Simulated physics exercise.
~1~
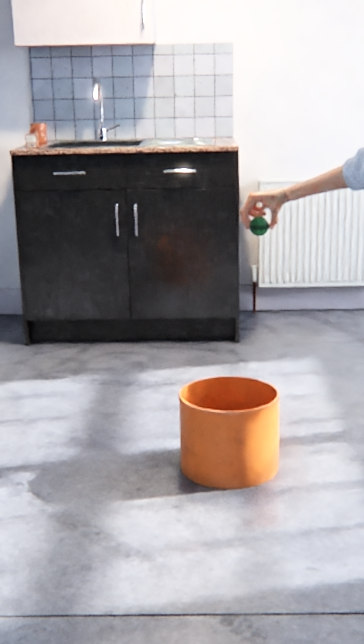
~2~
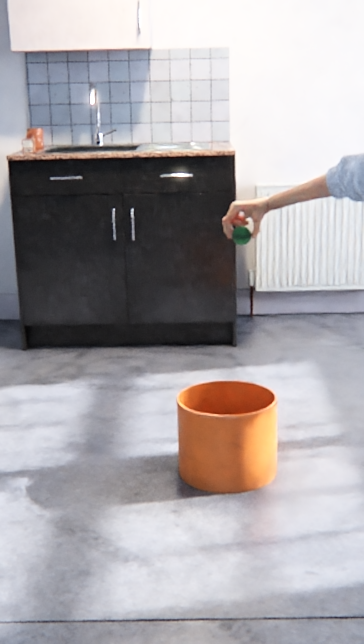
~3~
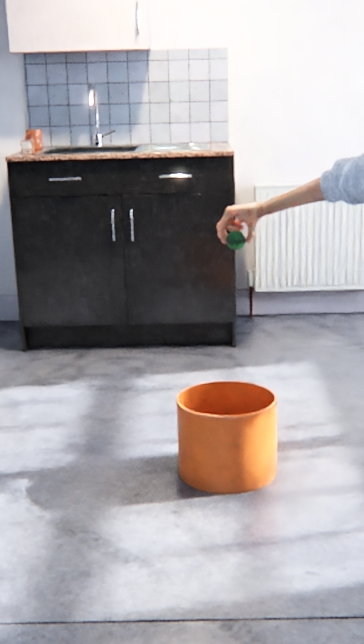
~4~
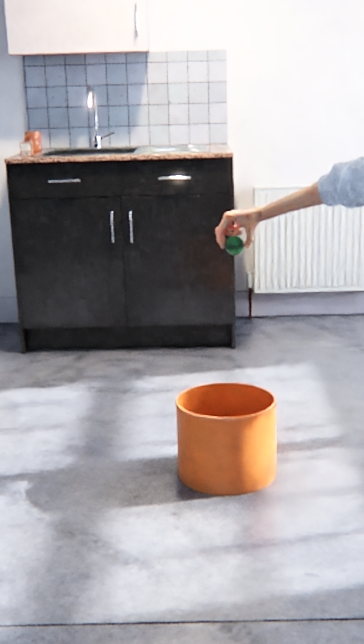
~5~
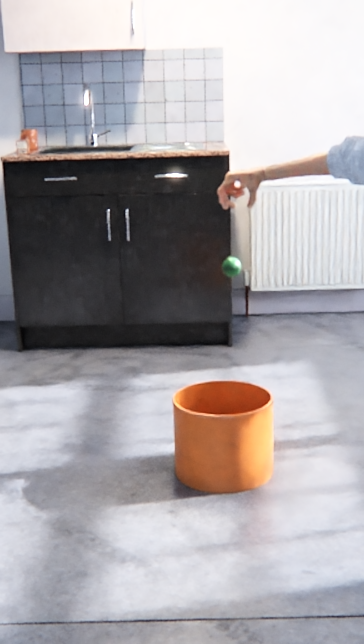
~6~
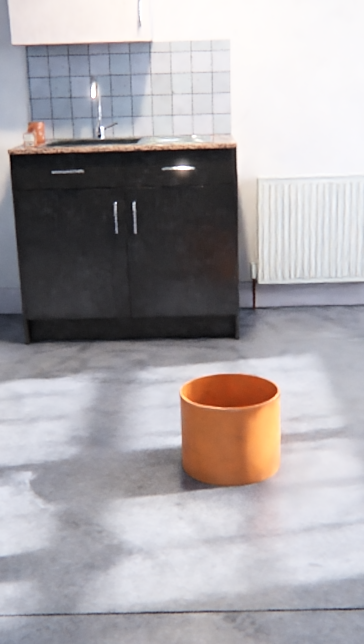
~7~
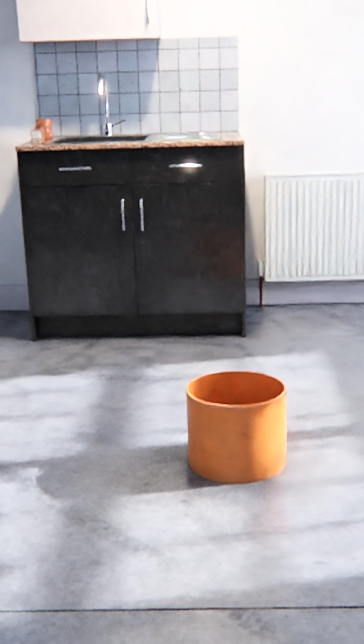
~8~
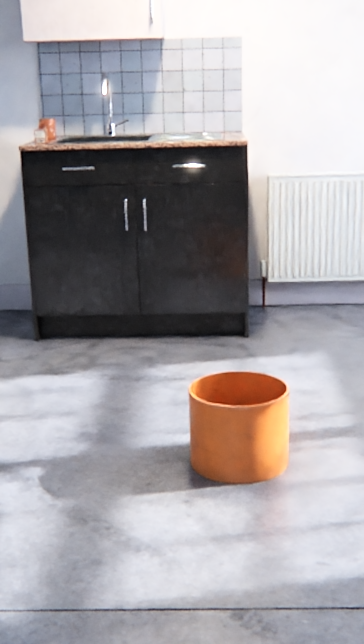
Green ball dropping from a person's hand above an orange bucket on a kitchen floor, ending out of sight inside the bucket.
